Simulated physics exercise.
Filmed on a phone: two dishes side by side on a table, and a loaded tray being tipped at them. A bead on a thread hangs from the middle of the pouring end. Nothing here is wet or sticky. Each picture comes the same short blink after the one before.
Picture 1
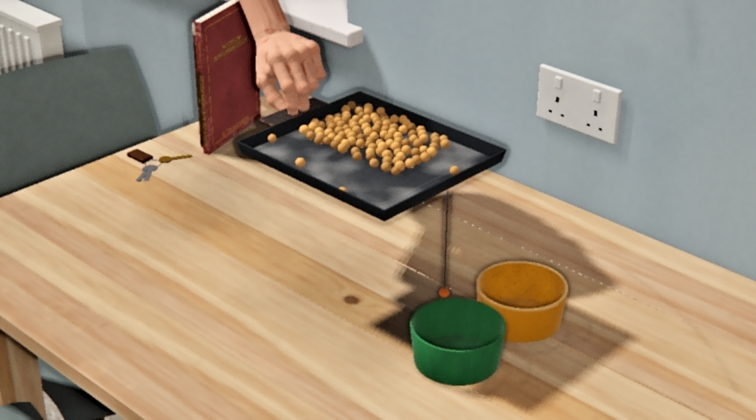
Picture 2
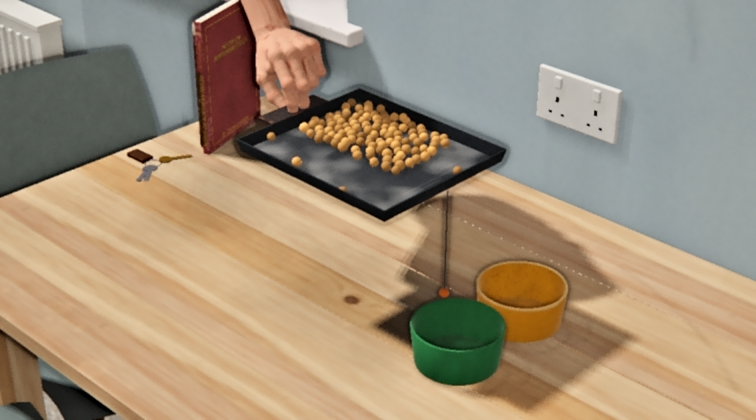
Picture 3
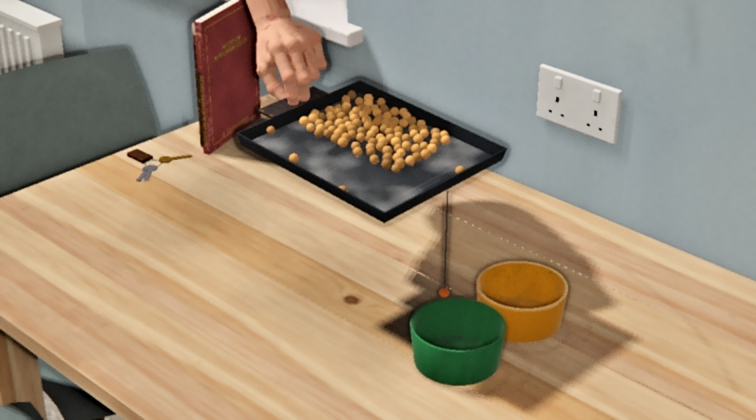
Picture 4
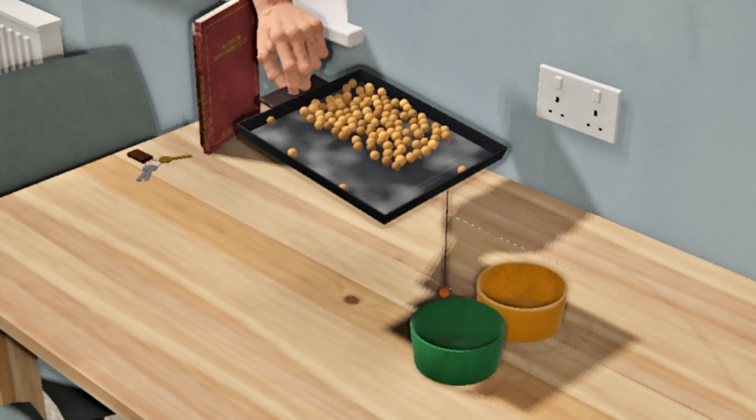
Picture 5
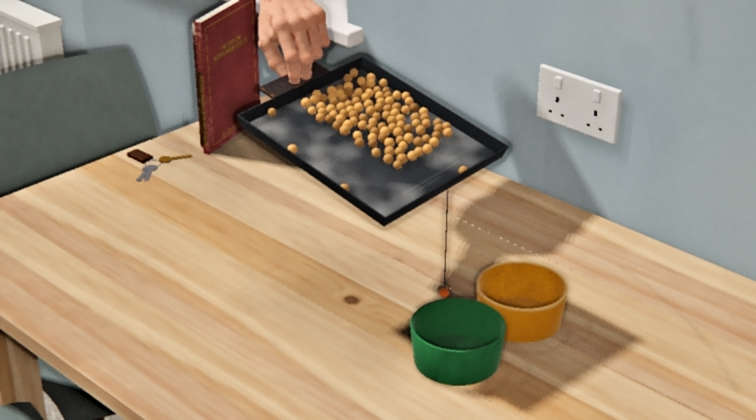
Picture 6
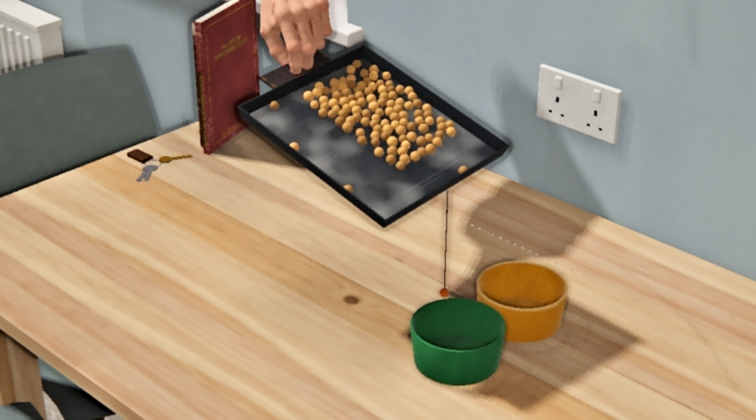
A pale wooden table beside a blue-grey wall with a white double socket is seen from above at an angle by a still camera. A hand is at the back of a dark tray of round wooden beads, with a small bead hanging on a thread, green and orange dishes at right, and a red book and keys at left. The hand raises the tray's back edge, its near left corner dips slightly, and the beads shift a little.
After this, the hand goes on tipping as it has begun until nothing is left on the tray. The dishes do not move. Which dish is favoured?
It favours the left dish.
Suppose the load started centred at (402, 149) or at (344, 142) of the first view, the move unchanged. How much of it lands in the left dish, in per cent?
About 40 and 30 per cent.
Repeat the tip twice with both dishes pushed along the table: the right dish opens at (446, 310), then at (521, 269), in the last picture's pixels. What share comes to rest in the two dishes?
Roughly 70 per cent, and 10 per cent.
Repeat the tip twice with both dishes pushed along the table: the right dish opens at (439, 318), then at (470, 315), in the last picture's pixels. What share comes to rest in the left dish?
Roughly 40 per cent, and 70 per cent.
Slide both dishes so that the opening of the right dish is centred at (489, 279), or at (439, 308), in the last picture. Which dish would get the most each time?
At the first place the left one, at the second the left dish.
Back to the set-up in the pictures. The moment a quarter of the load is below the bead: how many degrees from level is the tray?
At some 75 degrees.
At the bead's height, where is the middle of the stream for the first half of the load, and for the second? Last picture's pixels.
First near (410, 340), later near (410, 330).
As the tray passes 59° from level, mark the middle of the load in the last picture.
Roughly at (415, 198).
Shortly afterwards, tray tipped steeply; the bulk on the tray; only a few in the left dish; a little outside both; near a quarter in the air.
Next, tray tipped right over; a little on the tray; near a quarter in the left dish; near half outside both; near a quarter in the air.
Some moments later, tray tipped past a quarter turn; near a third in the left dish; only a few in the right dish; near two thirds outside both.
In the end, tray tipped past a quarter turn; near a third in the left dish; only a few in the right dish; near two thirds outside both.
